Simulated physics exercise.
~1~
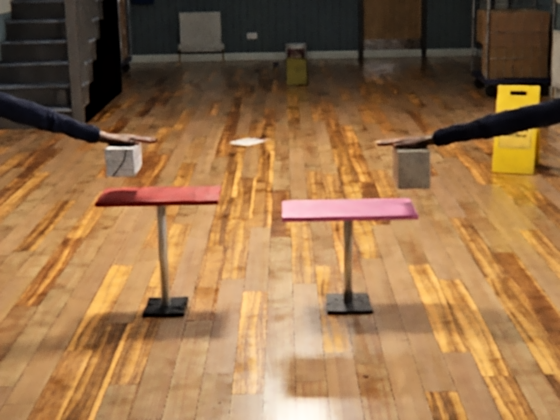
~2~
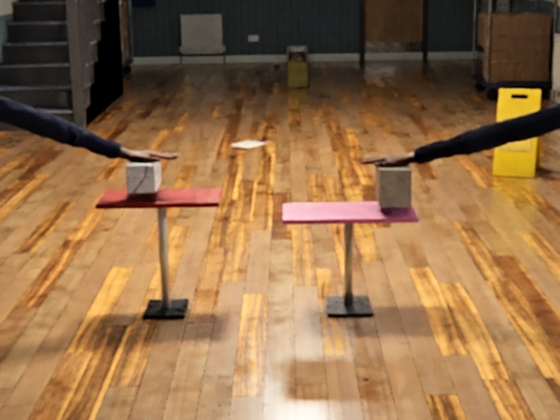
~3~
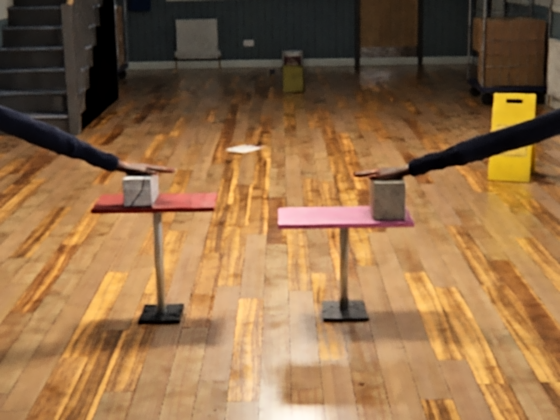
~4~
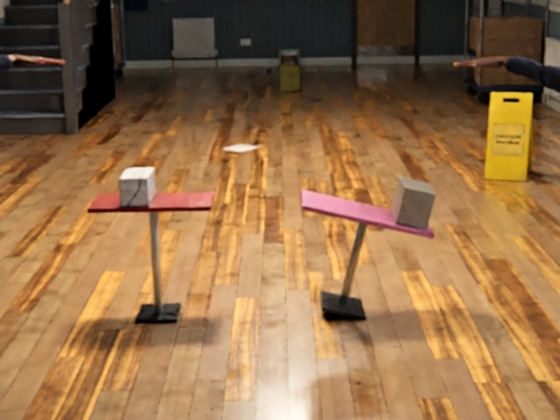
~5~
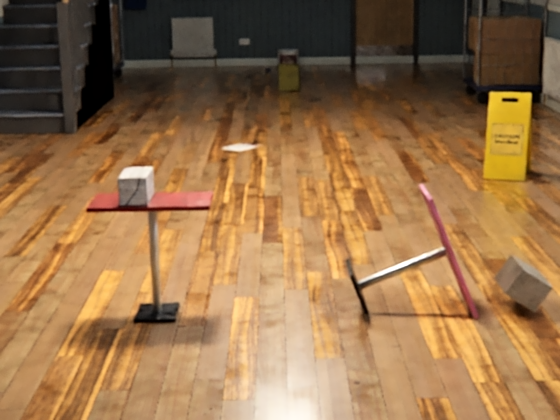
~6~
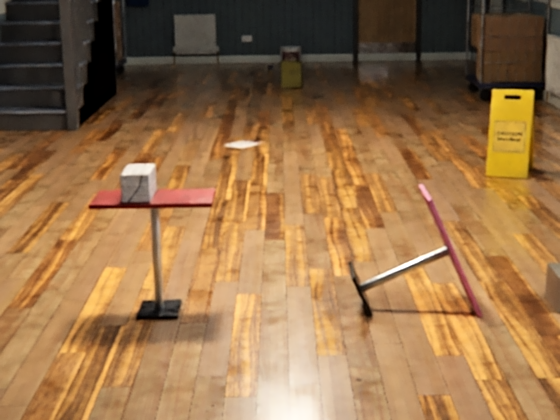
In a room with a wooden floor, two hands set blocks on a red side table and a pink stand, then let go and drew back. The pink stand toppled to the right and its block tumbled away, while the red table stayed upright with its block.
